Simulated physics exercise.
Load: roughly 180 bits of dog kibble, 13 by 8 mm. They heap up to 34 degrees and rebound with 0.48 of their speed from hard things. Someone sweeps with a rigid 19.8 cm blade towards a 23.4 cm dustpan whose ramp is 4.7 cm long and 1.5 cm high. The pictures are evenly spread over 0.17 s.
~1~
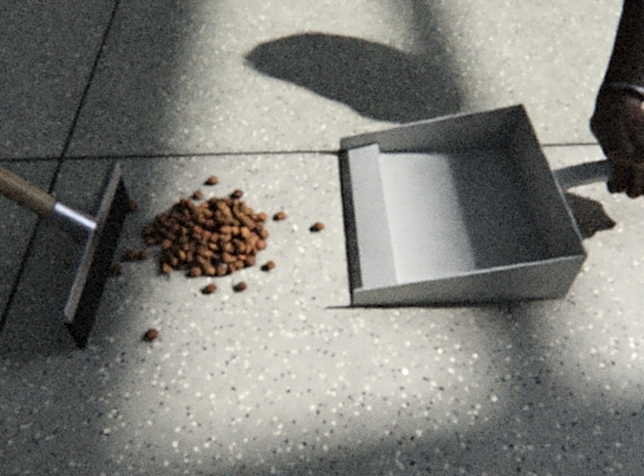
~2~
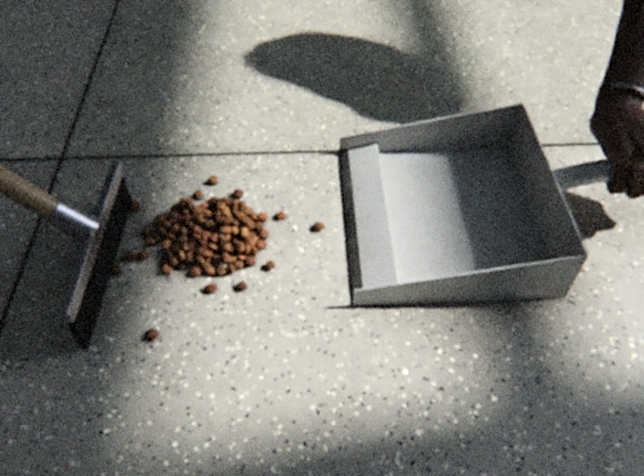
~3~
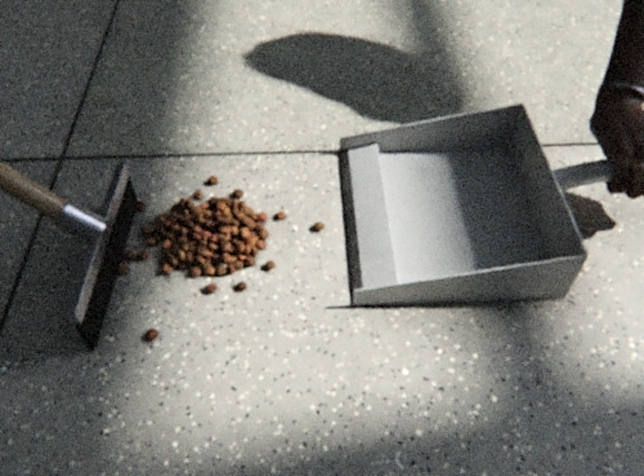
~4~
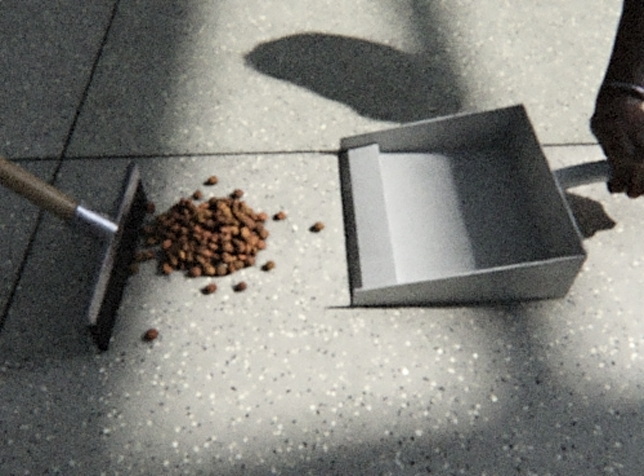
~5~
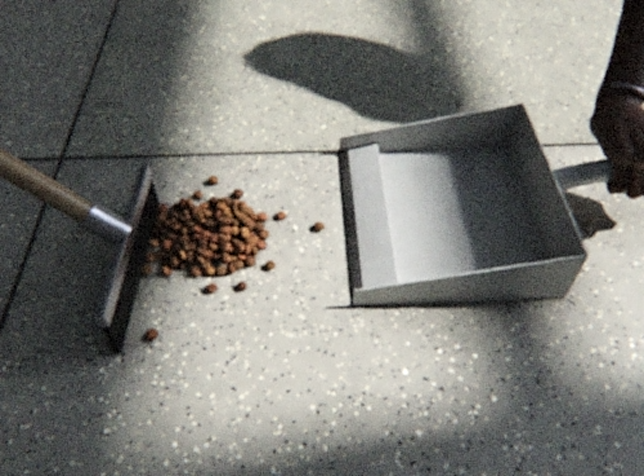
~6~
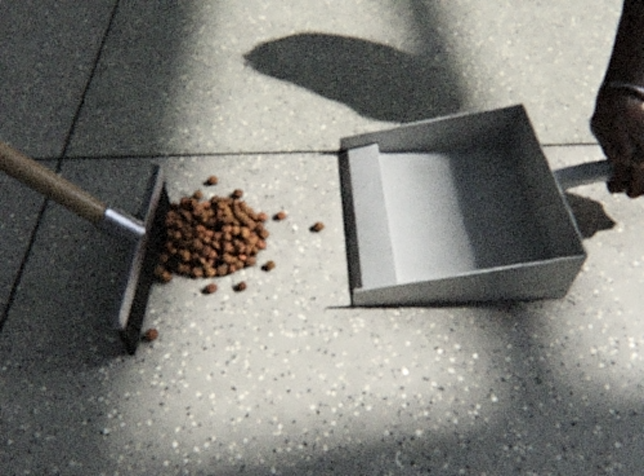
On a pale speckled floor crossed by shadows, a small heap of brown kibble lies between a flat sweeping blade on the left and a grey dustpan gripped by a hand on the right. The blade slides slowly rightward a short way, meeting the heap's left edge, while the dustpan stays still.
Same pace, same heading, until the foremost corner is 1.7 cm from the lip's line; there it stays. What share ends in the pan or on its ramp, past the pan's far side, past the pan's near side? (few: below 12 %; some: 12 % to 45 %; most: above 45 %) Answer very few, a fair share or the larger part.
Pan: A fair share, far side: Very few, near side: Very few.
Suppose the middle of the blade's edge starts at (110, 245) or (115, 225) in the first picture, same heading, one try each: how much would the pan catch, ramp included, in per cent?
Some 45 and 50 per cent.
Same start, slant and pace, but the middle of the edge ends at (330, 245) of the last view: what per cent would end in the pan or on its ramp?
About 50 per cent.
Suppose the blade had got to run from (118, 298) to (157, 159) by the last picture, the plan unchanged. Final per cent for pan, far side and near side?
Pan 45, far 0, near 0.
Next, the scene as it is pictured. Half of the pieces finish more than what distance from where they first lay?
About 16 cm.
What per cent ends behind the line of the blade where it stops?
About 25 per cent.
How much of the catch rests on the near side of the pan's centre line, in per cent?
Roughly 90 per cent.
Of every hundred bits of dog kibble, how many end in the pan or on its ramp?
Roughly 40 per cent.
Then, 0.23 s after the last picture, middle of the blade 12 cm from the lip; 0 % over the lip, far side 0 %, near side 0 %.
Then, 0.38 s after the last picture, middle of the blade 6 cm from the lip; 5 % over the lip, far side 0 %, near side 5 %.
Then, 0.66 s after the last picture, middle of the blade 2 cm from the lip; 40 % over the lip, far side 0 %, near side 10 %.
In the end, pan 40 %, far side 0 %, near side 10 %, in front of the lip or behind the blade 55 %.
